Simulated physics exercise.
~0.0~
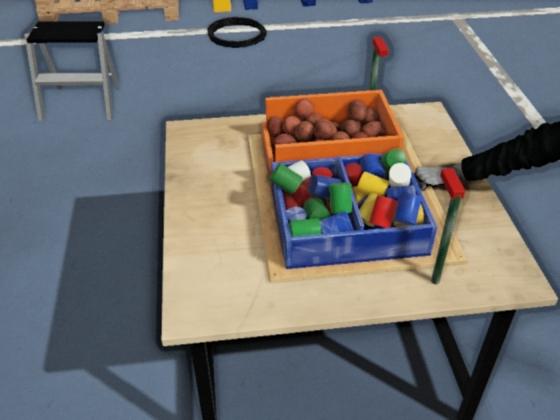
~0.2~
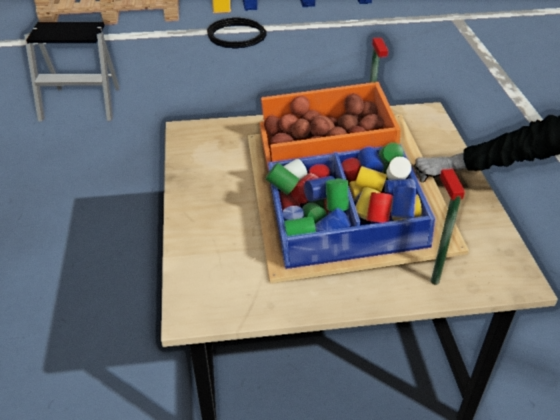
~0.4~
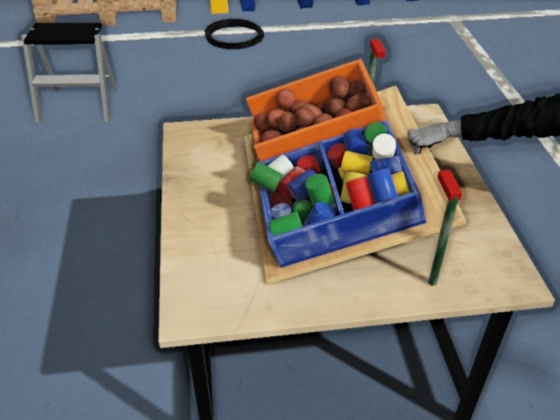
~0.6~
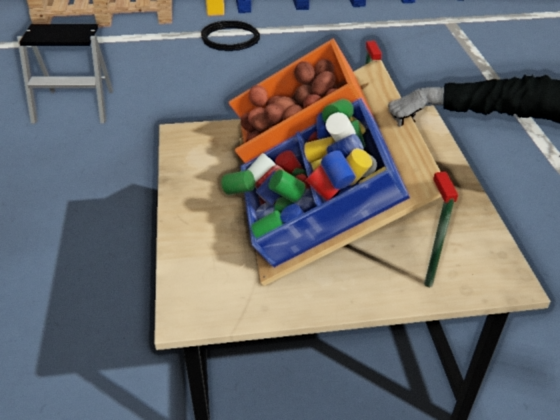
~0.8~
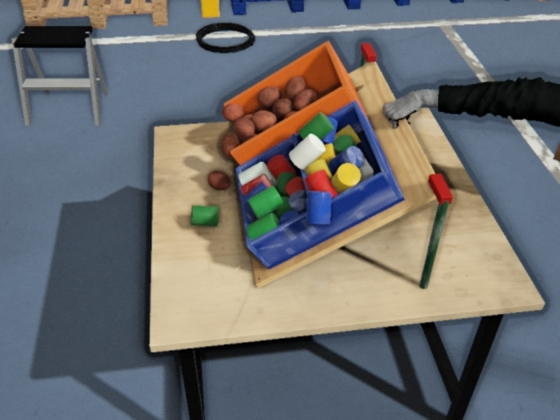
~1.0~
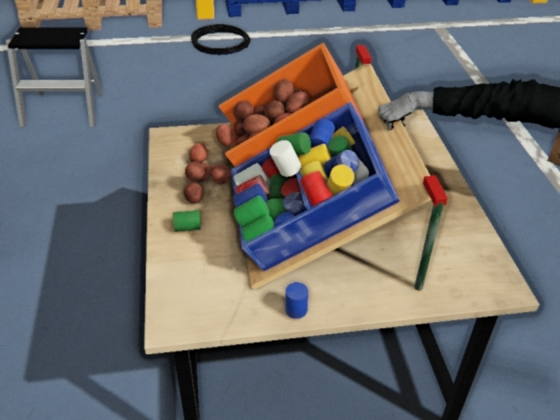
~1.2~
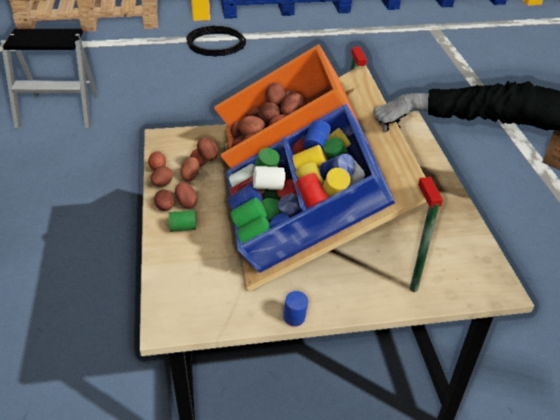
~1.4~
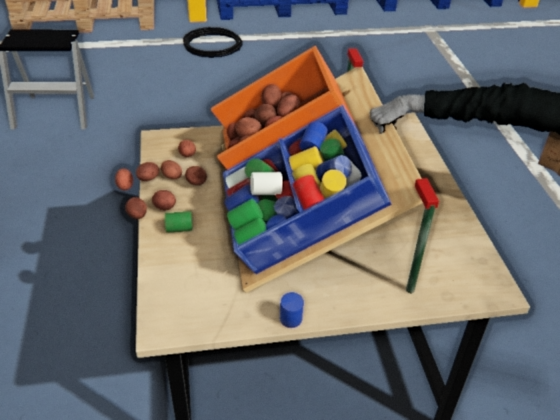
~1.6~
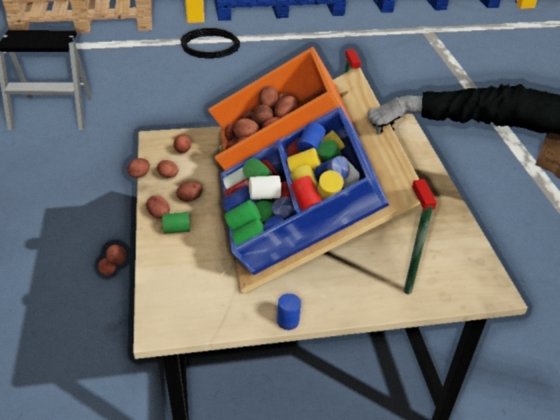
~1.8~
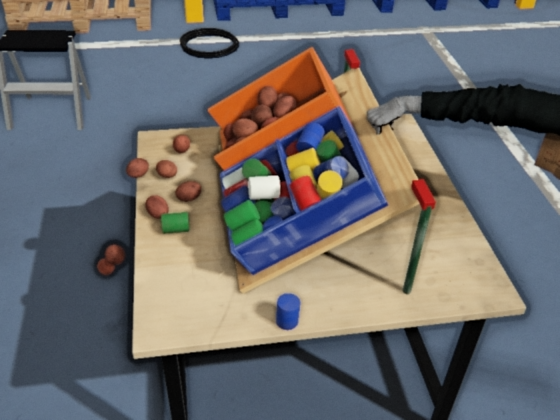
In a hall with a blue floor, a wooden table carries a hinged board holding an orange crate of reddish-brown balls and a divided blue crate of colourful cylinders. A gloved hand at the right swings the board up, tilting both crates toward the left until it stops beside the red-topped posts. A green cylinder drops onto the table, balls spill from the orange crate, and a blue cylinder lands near the front. The balls roll left, and two go over the edge to the floor. The hand keeps the board tilted, with most pieces still in their crates.
